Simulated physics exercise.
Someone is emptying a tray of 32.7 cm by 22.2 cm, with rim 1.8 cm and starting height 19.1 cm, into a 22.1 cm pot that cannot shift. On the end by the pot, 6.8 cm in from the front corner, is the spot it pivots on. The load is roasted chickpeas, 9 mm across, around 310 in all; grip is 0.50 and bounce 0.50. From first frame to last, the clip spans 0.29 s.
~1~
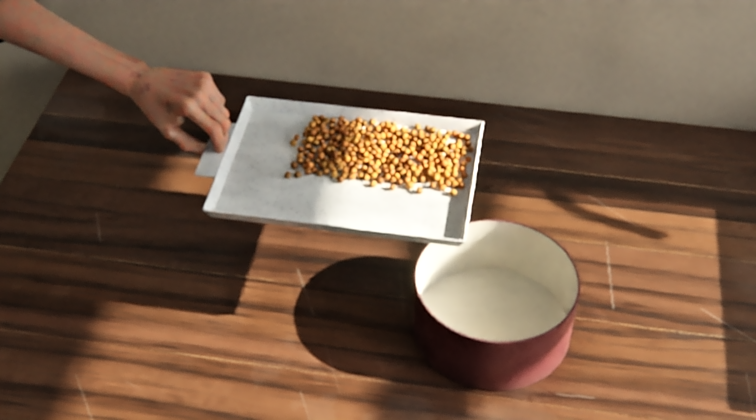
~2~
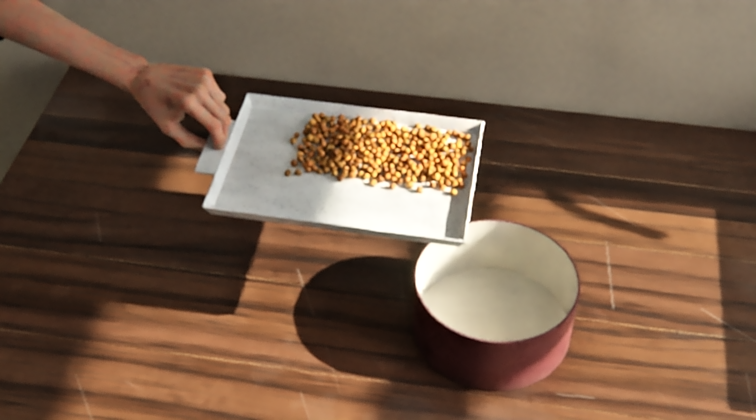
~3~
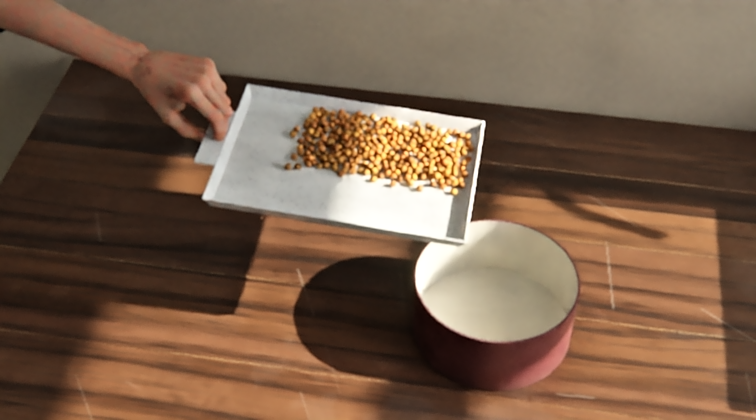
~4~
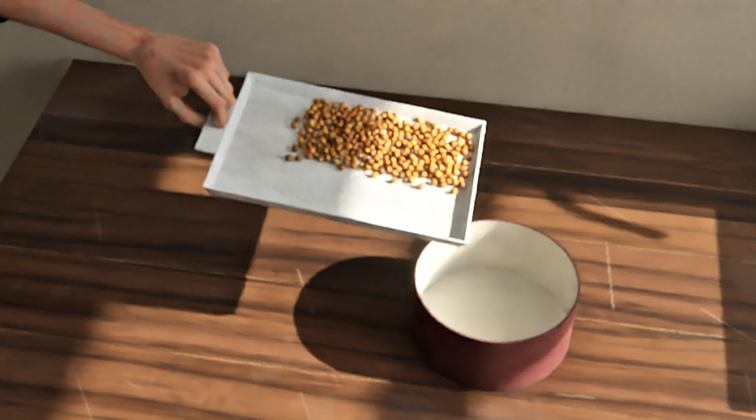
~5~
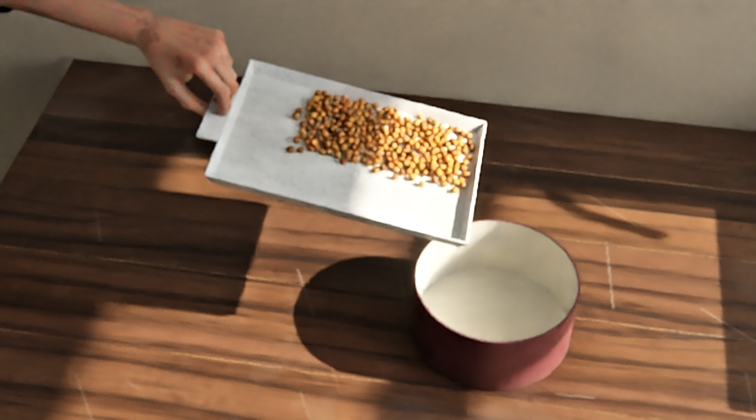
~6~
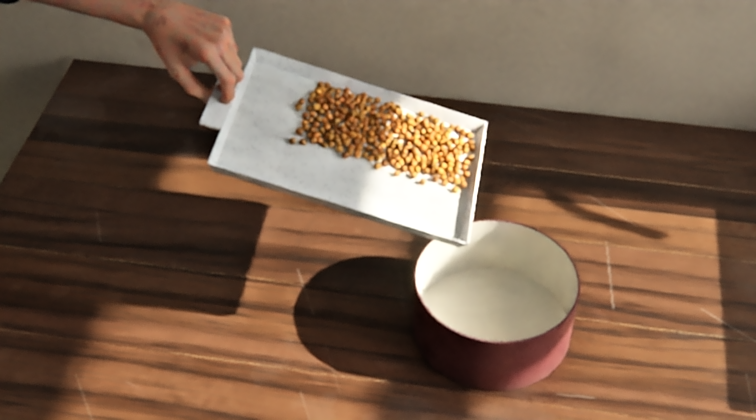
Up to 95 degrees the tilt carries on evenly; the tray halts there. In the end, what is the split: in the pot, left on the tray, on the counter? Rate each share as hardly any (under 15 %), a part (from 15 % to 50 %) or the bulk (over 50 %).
Pot: The bulk; tray: Hardly any; counter: A part.
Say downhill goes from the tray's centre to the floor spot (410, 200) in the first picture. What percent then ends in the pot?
My best guess is some 100 per cent.
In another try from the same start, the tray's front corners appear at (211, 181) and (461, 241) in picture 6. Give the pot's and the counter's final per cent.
Pot: 100, counter: 0.
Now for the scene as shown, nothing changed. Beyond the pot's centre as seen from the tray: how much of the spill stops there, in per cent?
It comes to near 80 percent.
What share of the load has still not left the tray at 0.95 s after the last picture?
Some 75 per cent of the load.
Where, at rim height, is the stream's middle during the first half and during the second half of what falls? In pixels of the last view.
Around (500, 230), then around (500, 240).
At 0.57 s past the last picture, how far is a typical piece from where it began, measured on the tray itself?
About 7 cm.
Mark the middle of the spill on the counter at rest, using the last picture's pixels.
The spill is centred close to (538, 248).
Then, 0.57 s after the last picture, tilt 53 degrees; the tray holds 100 %, the pot 0 %.
Then, 0.95 s after the last picture, tilt 78 degrees; the tray holds 75 %, the pot 10 %.
Then, 1.42 s after the last picture, tilt 95 degrees; the tray holds 0 %, the pot 65 %.
In the end, pot 65 %, tray 0 %, counter 35 %.
